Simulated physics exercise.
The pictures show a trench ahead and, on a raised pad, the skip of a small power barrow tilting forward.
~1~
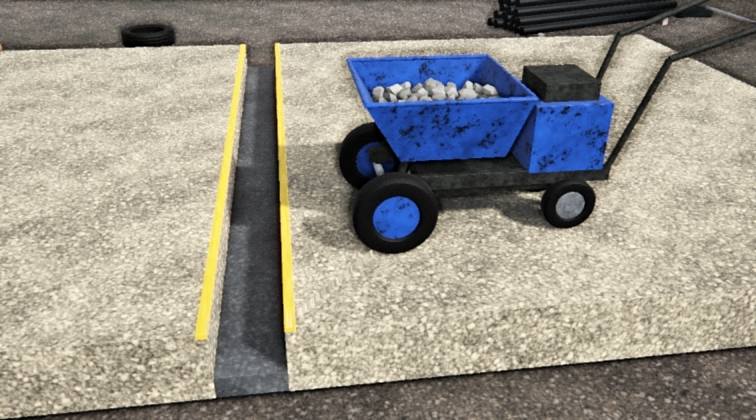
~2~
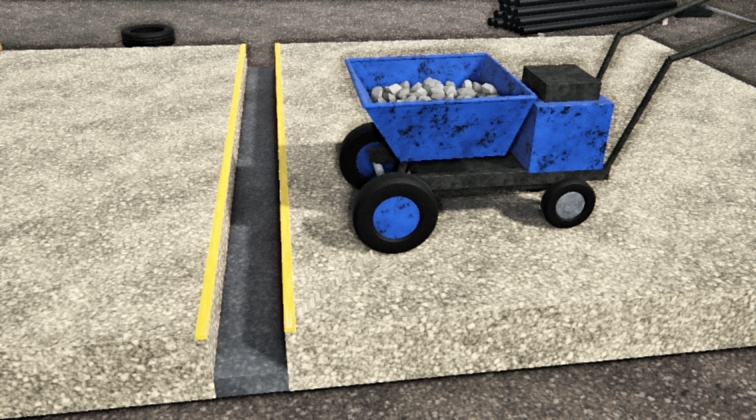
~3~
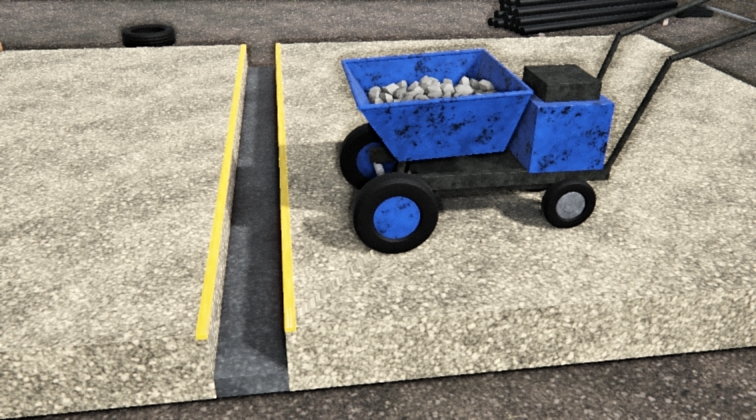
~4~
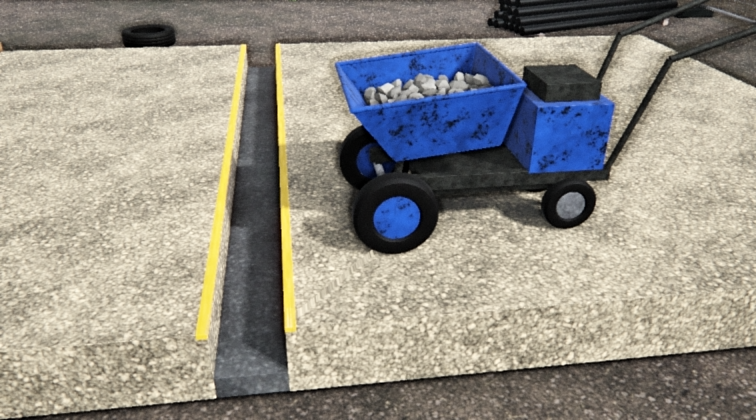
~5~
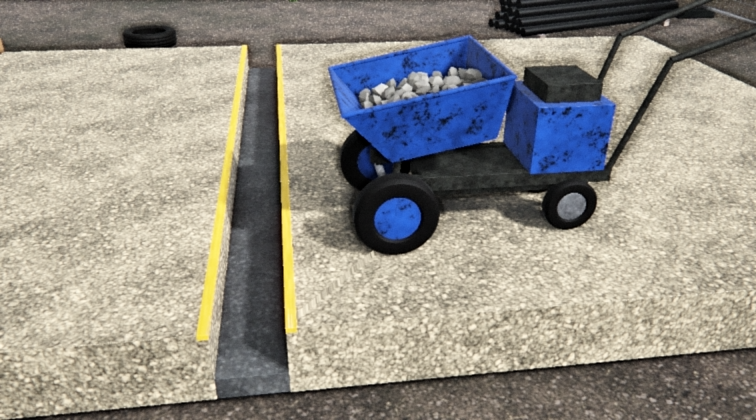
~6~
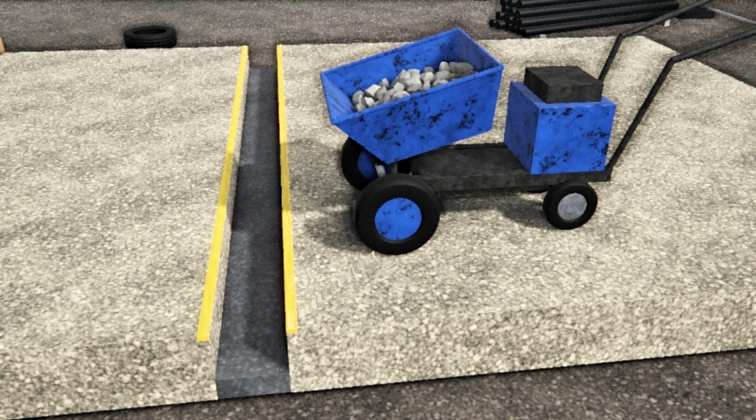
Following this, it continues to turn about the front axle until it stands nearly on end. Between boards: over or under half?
Result: Mostly in.
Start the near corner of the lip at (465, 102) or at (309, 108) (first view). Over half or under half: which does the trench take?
A minority, then a minority.
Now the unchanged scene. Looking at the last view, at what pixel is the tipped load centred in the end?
It settles centred around (254, 253).
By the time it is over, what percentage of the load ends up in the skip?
Close to 0 per cent, give or take.
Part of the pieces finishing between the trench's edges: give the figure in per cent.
Close to 95 in every hundred pieces.
Soon after the last picture, skip tipped steeply; all in the skip.
A little later, skip tipped right over; nearly all in the skip; a small part in or heaped over the trench; a stray few falling.
Later still, skip tipped right over; about a third in the skip; about two thirds in or heaped over the trench; a stray few beyond it.
By the end, skip tipped right over; a stray few in the skip; nearly all in or heaped over the trench; a stray few beyond it.
